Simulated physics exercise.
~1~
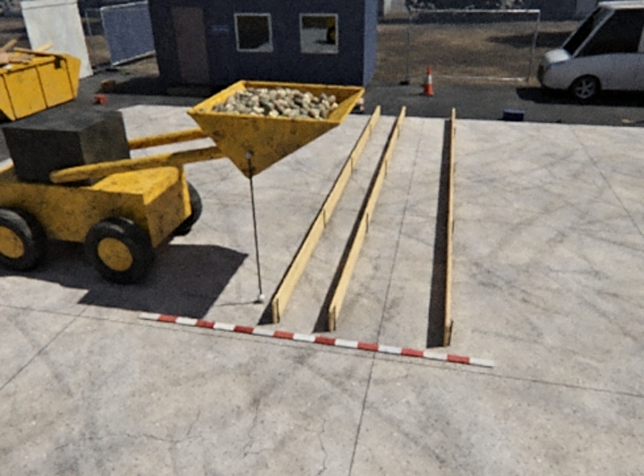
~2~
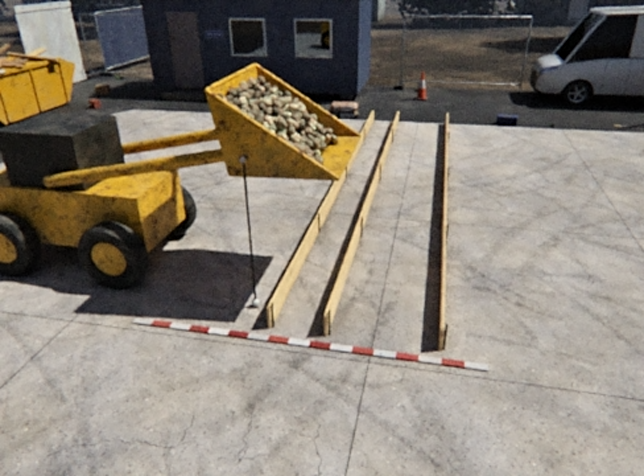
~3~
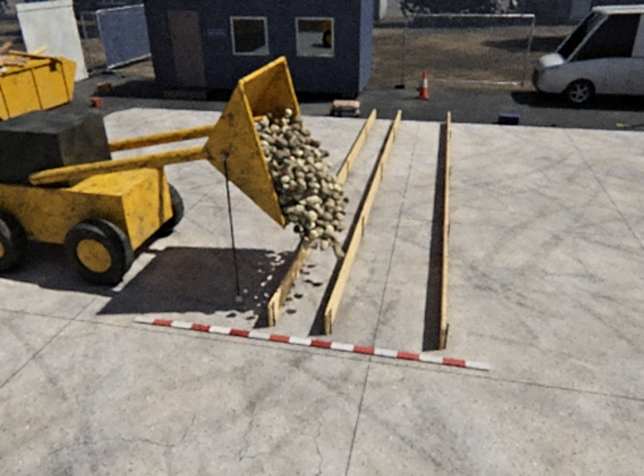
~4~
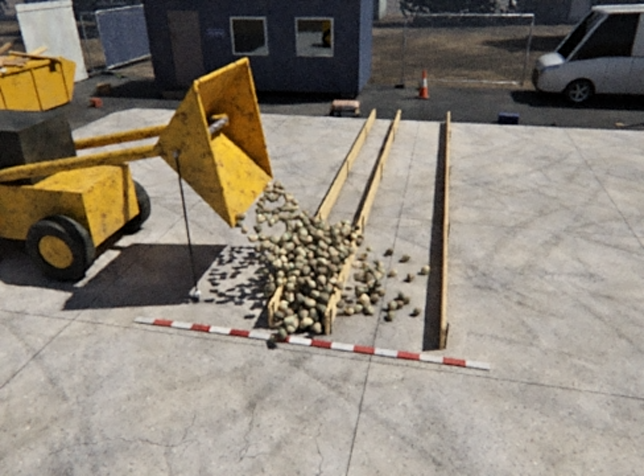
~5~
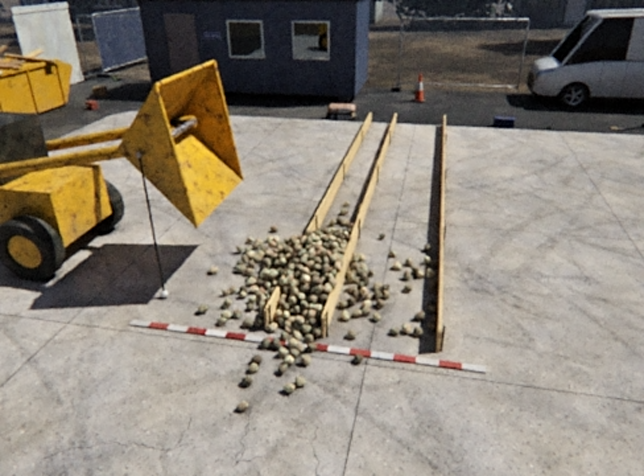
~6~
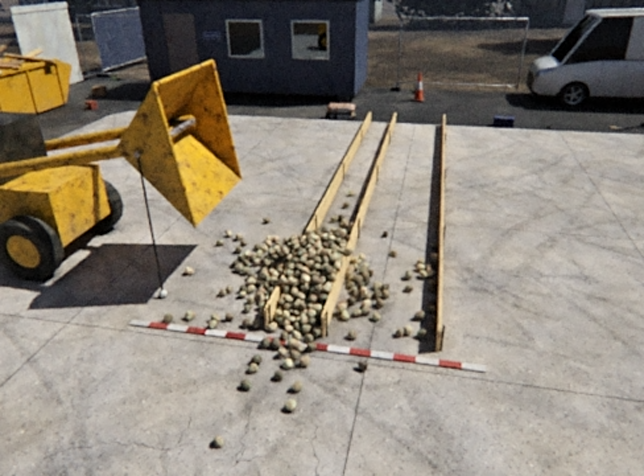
Yellow loader tipping its bucket of round stones while backing left, the load heaping mostly in the near bay between wooden boards.
